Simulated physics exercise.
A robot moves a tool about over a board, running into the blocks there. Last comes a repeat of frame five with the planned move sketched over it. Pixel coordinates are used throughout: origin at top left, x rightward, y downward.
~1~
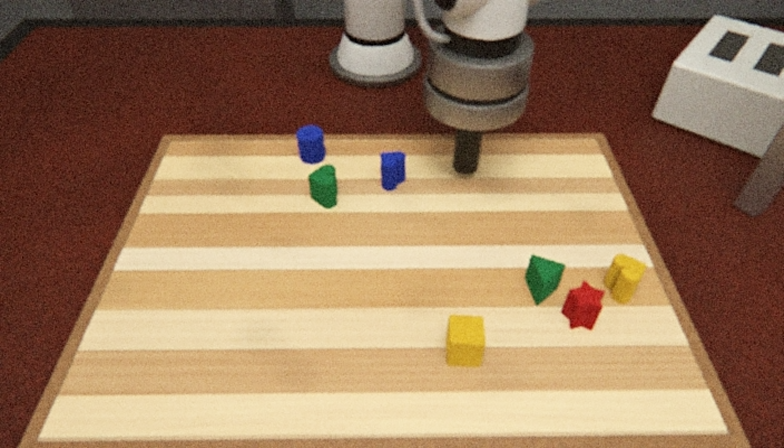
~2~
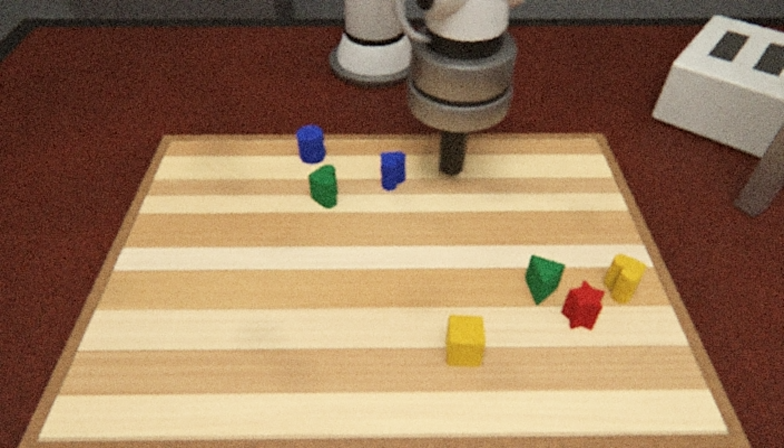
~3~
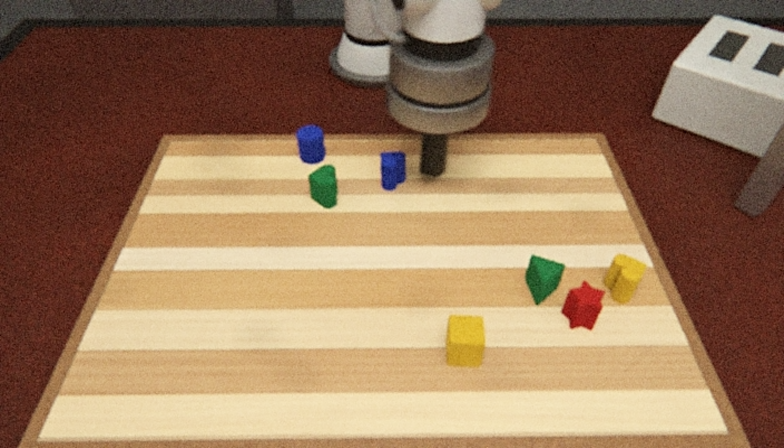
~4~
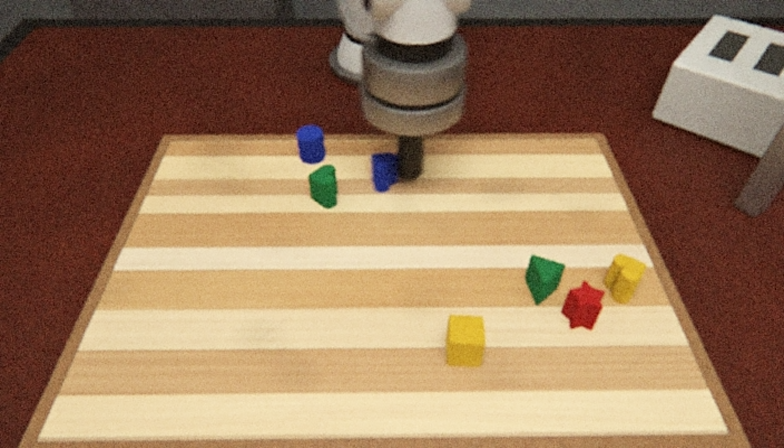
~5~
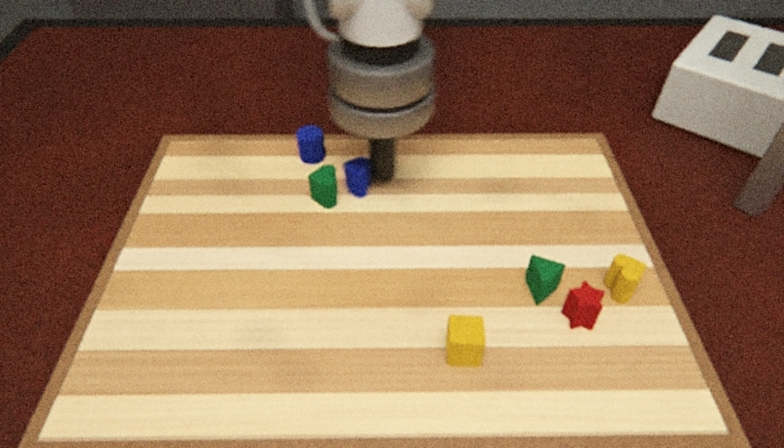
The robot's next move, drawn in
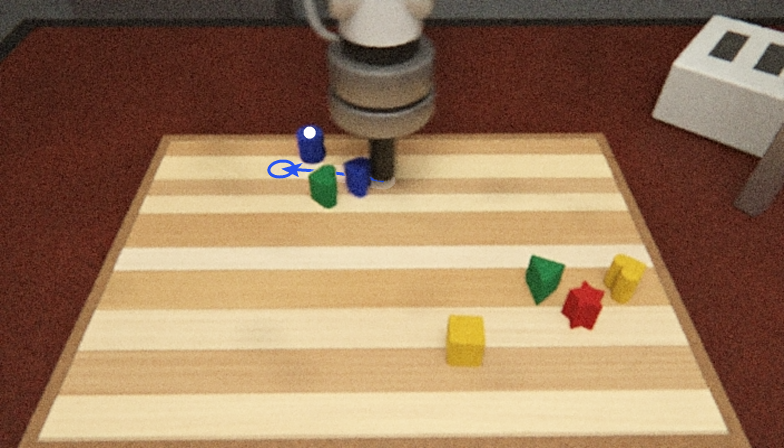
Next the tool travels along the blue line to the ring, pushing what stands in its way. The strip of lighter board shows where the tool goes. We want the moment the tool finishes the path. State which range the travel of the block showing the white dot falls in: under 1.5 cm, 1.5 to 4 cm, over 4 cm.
Result: Under 1.5 cm.
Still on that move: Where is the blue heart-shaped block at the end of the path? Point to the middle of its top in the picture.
(340, 164)
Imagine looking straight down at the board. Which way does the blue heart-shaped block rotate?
Top view: Counterclockwise.
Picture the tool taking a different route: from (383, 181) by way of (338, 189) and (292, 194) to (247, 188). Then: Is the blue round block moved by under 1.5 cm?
The answer is yes.
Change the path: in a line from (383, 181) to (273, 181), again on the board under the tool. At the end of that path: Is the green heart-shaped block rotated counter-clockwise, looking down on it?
I'd say yes.
The drawn path runs from (383, 181) over (349, 175) and (315, 171) to (281, 169); the dot is on the blue round block.
On the path given first. One third of the way, tool at (348, 168); green heart-shaped block at (320, 176); blue heart-shaped block at (341, 165), turned 90° anticlockwise.
Two thirds of the way, tool at (314, 164); blue round block at (308, 132); green heart-shaped block at (319, 177); blue heart-shaped block at (340, 164), turned 105° anticlockwise.
At the end, tool at (280, 162); blue round block at (304, 130); green heart-shaped block at (319, 177); blue heart-shaped block at (340, 164), turned 105° anticlockwise.
